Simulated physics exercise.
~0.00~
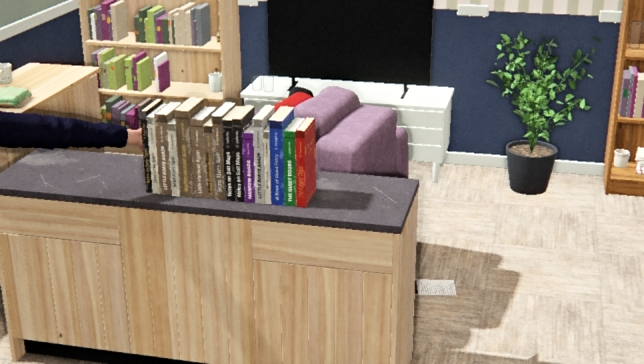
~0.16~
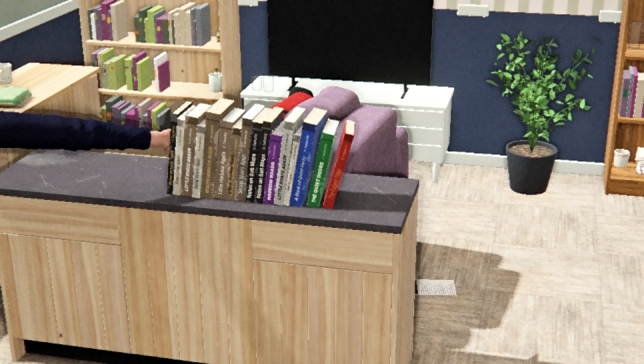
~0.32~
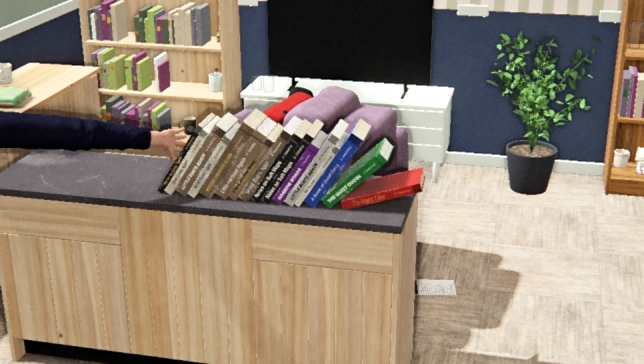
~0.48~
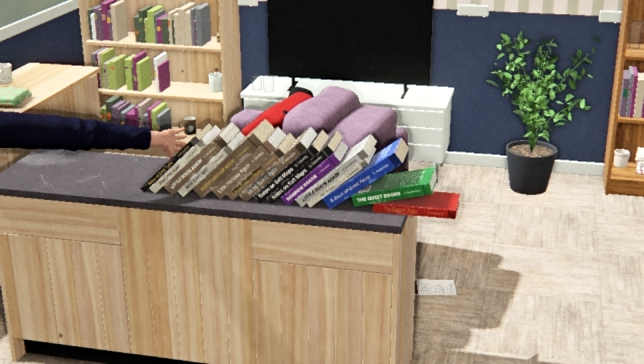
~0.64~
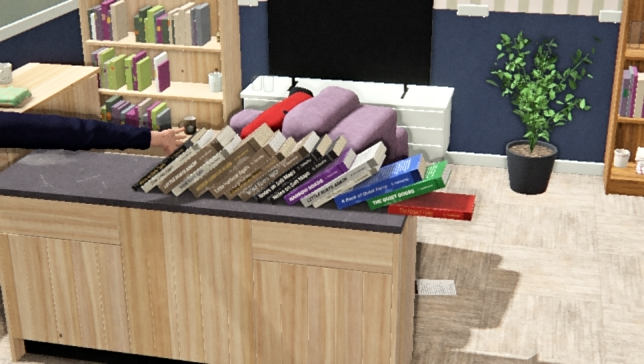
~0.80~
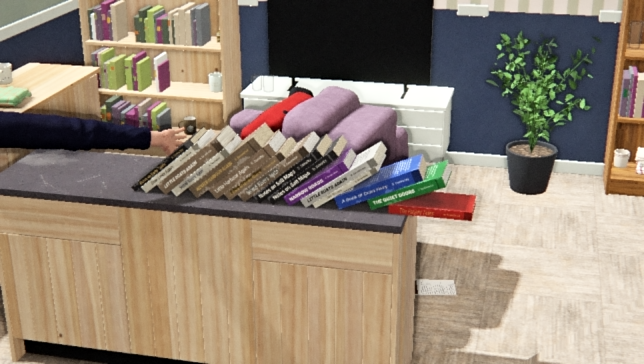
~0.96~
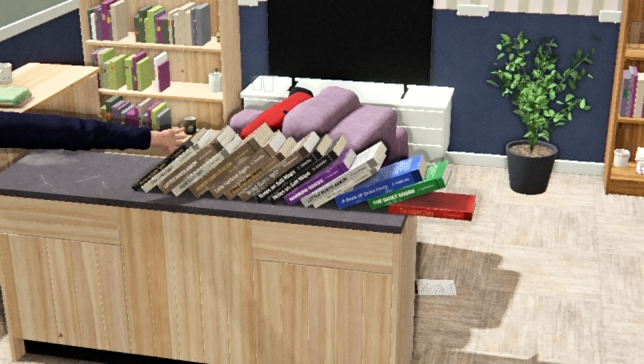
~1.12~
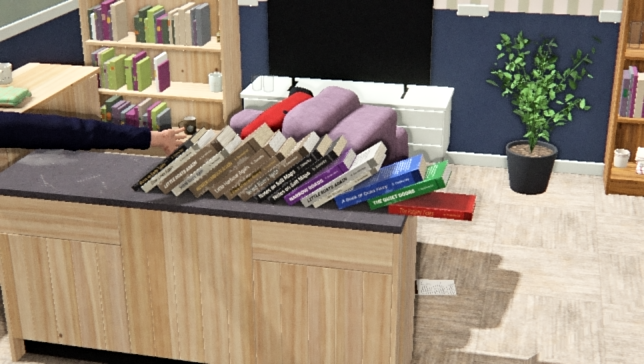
An arm in a dark sleeve pushed a row of upright books rightward along a dark worktop until they toppled like dominoes, and they settled in a slanted heap, with the red book lying flat and jutting past the right edge without falling.
